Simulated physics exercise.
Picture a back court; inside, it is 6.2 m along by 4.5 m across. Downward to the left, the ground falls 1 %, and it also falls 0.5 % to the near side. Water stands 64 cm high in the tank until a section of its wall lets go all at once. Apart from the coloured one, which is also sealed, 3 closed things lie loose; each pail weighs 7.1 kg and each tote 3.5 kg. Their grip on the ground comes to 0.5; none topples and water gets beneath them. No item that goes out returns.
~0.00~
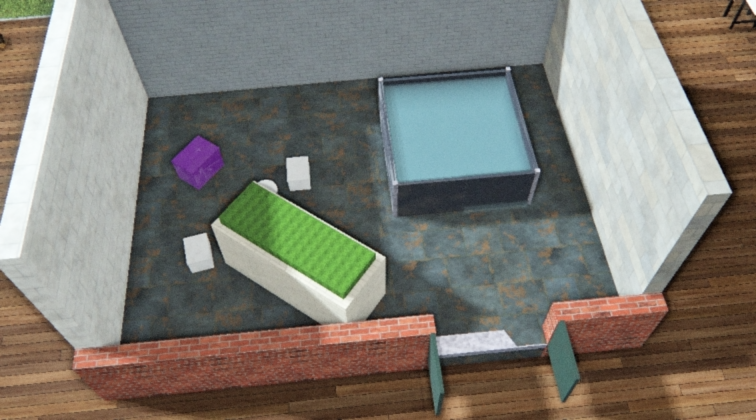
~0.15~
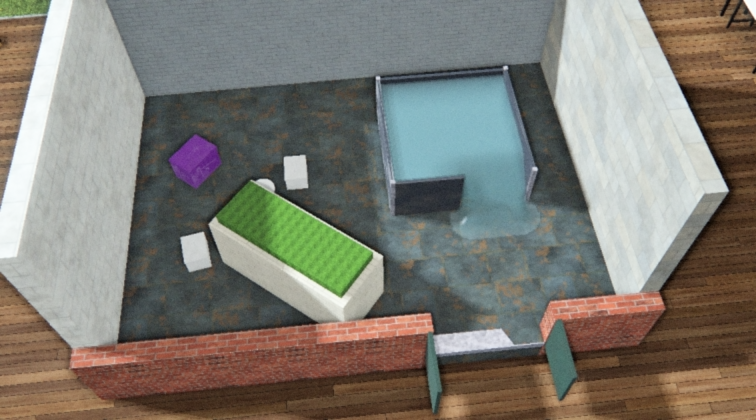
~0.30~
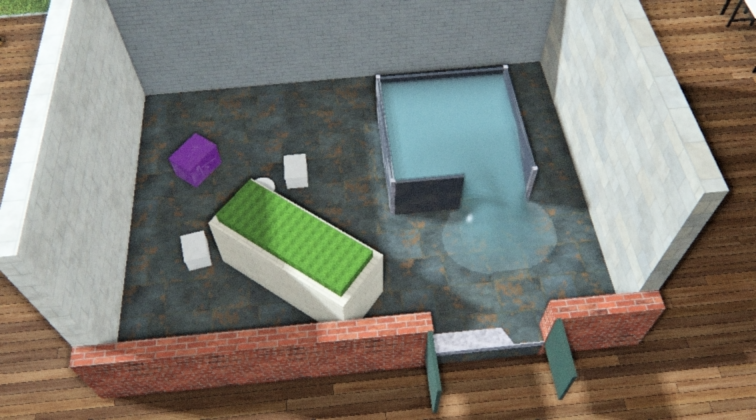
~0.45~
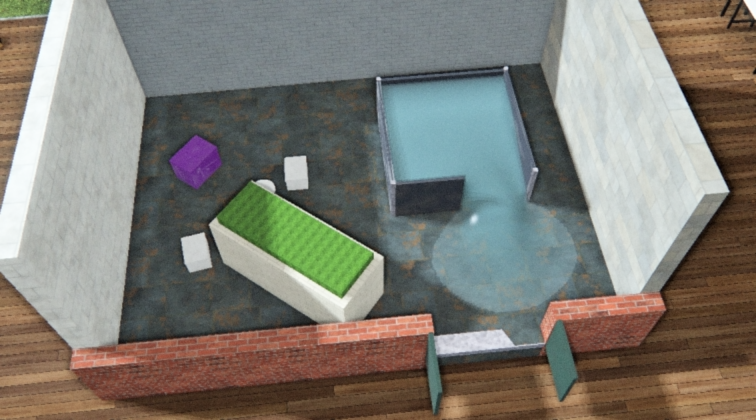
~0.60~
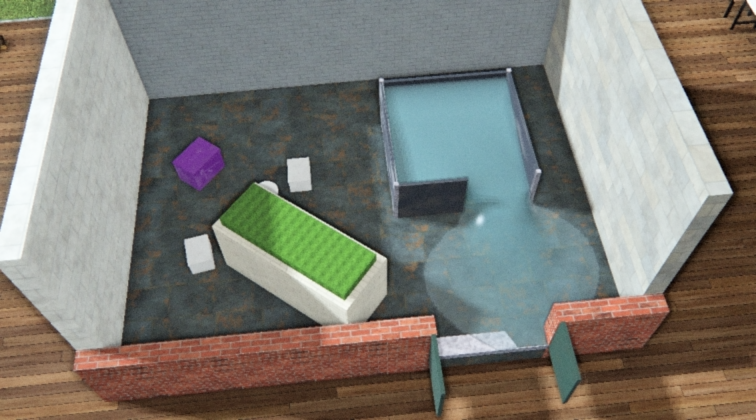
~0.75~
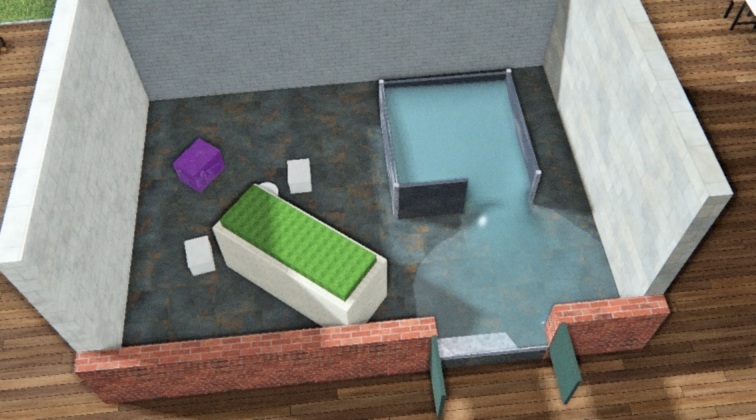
Water poured out through a gap that opened in the front of a walled tank and spread across the courtyard floor toward the near brick wall, while the purple box and white blocks stayed put.
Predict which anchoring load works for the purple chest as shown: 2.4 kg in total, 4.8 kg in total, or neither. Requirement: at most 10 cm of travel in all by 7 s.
Pick: The lighter.
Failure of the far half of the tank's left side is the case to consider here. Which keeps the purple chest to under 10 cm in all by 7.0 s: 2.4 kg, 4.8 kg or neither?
Answer: Neither of them.
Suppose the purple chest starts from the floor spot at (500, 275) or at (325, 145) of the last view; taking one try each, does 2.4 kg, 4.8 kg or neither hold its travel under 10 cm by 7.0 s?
In that order: Both fail; the lighter suffices.
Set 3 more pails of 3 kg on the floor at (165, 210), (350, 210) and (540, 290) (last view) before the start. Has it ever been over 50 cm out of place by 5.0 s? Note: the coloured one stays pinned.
One after another they come out within the mark, within the mark, beyond the mark.
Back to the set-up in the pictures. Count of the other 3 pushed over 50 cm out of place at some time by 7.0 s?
My count gives 0.
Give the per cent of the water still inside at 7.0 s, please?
Remaining: Approx. 52 per cent.
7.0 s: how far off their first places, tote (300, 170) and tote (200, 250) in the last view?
Net distance: First 0 cm, second 0 cm.
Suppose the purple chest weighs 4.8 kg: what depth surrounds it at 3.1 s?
About 0 cm.
After 1.4 s the purple chest would be 0 cm from its start with 2.4 kg and 0 cm from its start with 4.8 kg; 0 cm of water round it then.
After 3.1 s the purple chest would be 0 cm from its start with 2.4 kg and 0 cm from its start with 4.8 kg; 0 cm of water round it then.
After 4.9 s the purple chest would be 0 cm from its start with 2.4 kg and 0 cm from its start with 4.8 kg; 0 cm of water round it then.
After 7.0 s the purple chest would be 0 cm from its start with 2.4 kg and 0 cm from its start with 4.8 kg; 0 cm of water round it then.
